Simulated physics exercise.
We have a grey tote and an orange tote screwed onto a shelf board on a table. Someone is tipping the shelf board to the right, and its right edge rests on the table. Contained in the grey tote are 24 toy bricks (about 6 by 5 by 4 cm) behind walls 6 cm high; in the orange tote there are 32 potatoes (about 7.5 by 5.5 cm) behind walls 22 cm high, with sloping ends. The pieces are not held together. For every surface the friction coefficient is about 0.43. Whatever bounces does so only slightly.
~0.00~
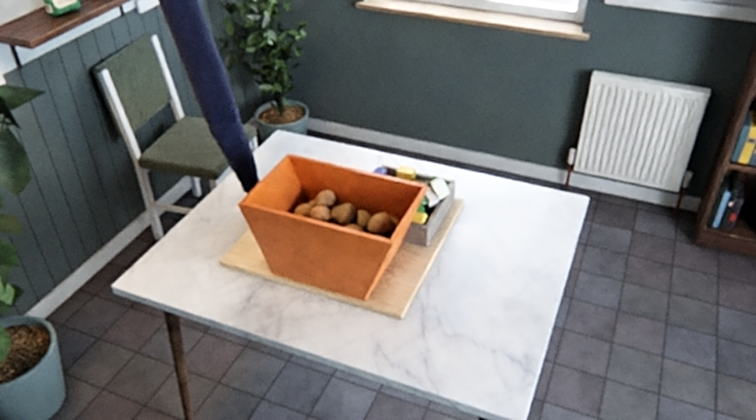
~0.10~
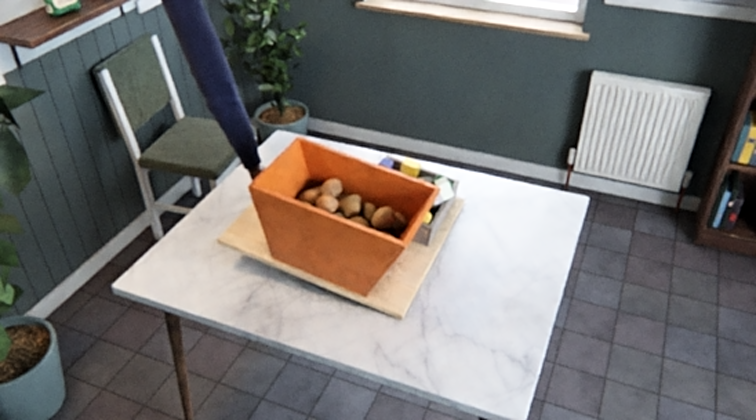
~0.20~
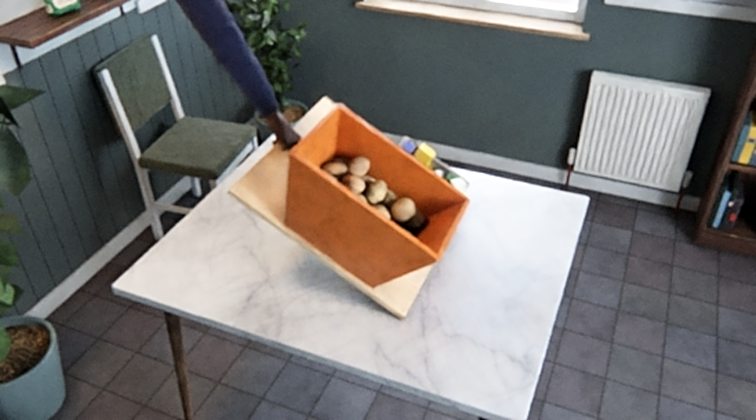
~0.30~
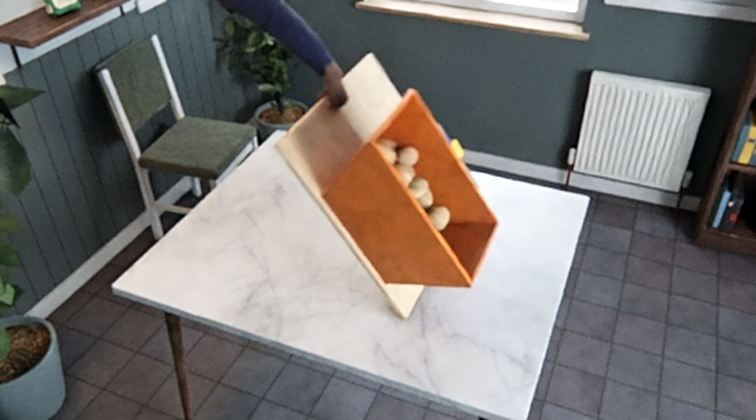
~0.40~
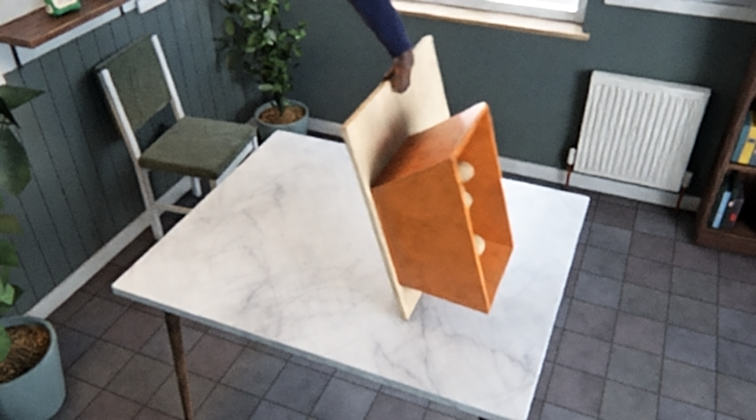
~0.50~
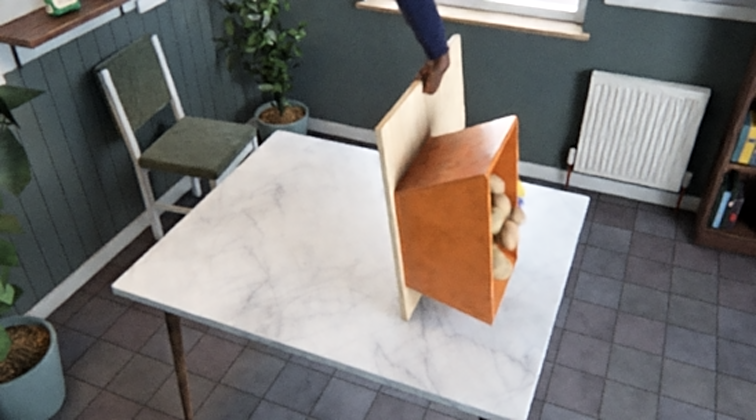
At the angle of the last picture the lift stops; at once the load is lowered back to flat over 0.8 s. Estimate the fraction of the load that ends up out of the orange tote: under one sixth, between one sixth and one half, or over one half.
The fraction is over one half.
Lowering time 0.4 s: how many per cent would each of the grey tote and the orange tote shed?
Grey tote 70, orange tote 80 per cent.
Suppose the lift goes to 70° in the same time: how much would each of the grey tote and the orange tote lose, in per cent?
Grey tote 40, orange tote 50 per cent.
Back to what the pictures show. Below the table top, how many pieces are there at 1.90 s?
Around 25.
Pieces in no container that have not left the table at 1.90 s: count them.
Estimated count: 20.
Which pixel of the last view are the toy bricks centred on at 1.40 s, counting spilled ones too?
(510, 236).
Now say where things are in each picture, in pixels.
In the first frame (each is followed by its nearest rim corner in this view), orange tote, (389, 241); 0° from level; none out.
In the second frame, orange tote, (403, 243); 9° from level.
In the third frame, orange tote, (437, 256); 29° from level.
In the fourth frame, orange tote, (471, 283); 54° from level.
In the fifth frame, orange tote, (490, 310); 74° from level; 4 out.
In the sixth frame, orange tote, (494, 321); 83° from level; 13 out.
After 0.72 s, tilt 68°; grey tote 6 in, 18 out and orange tote 9 in, 23 out.
After 1.01 s, tilt 25°; grey tote 6 in, 18 out and orange tote 5 in, 27 out.
After 1.40 s, tilt 0°; grey tote 6 in, 18 out and orange tote 5 in, 27 out.
When it is over (at 1.90 s), grey tote 6 in, 18 out and orange tote 5 in, 27 out. Asked share, 27 of 32, 84 per cent.
